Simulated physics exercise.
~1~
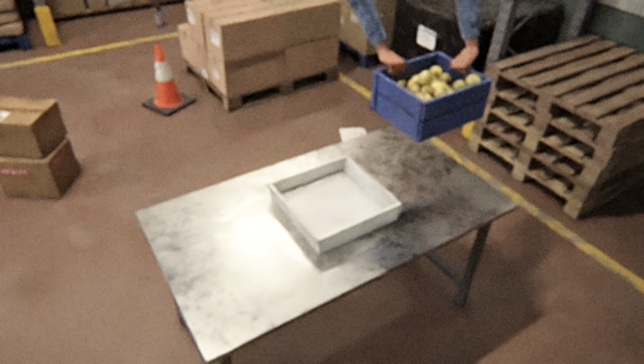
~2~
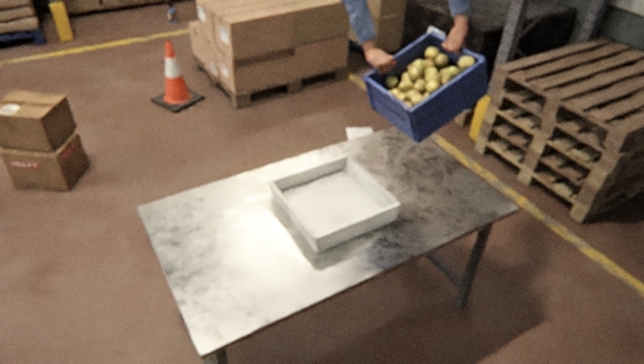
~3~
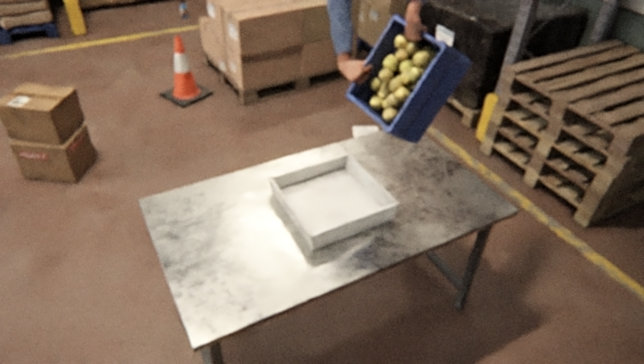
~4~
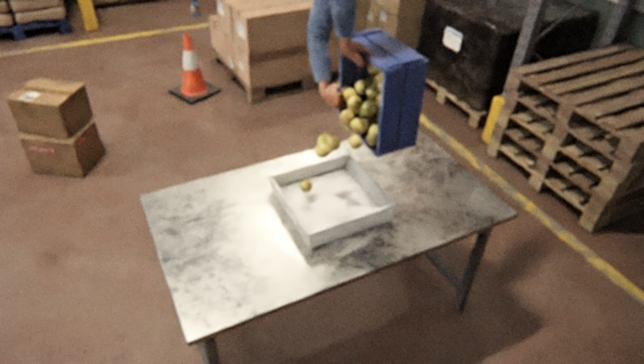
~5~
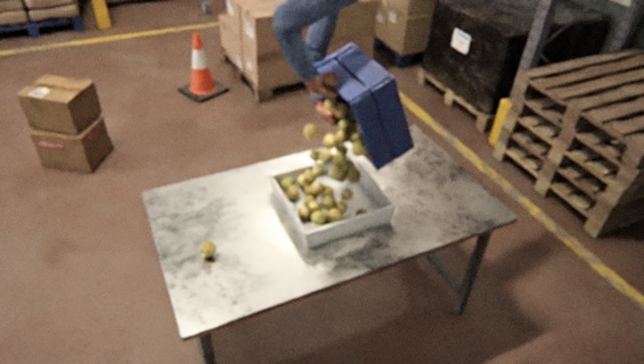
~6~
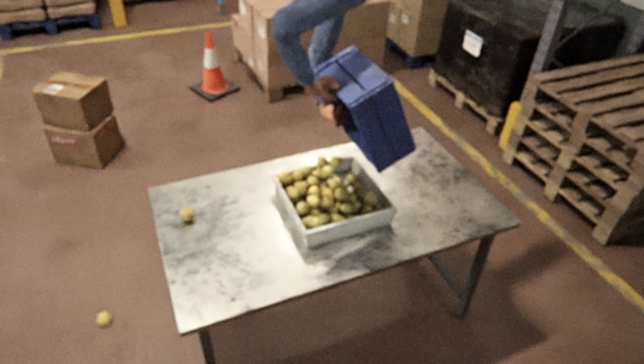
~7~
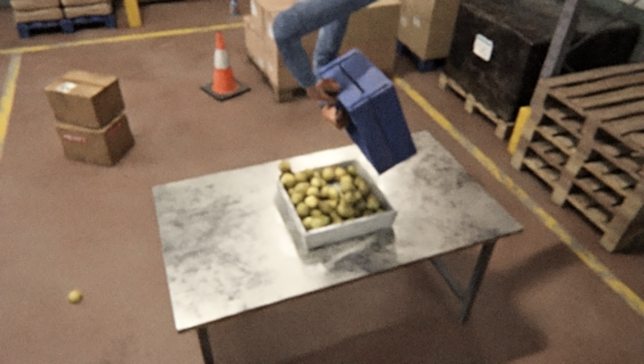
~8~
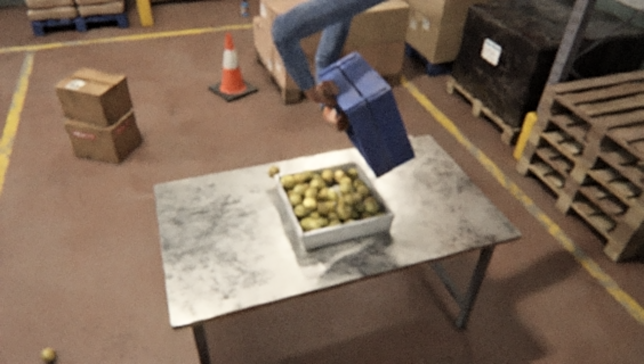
At the start, a person's hands hold a blue tote full of yellow apples beyond a metal table, where an empty white tub sits in a warehouse. The hands tip the tote steadily to the left until its open side faces the tub. A few apples tumble out first, then a thick stream pours down and quickly fills the tub. One stray rolls left across the tabletop and drops to the floor, where it keeps rolling away. At the end, the tote hangs steeply tipped and still above the tub, which is heaped with apples.
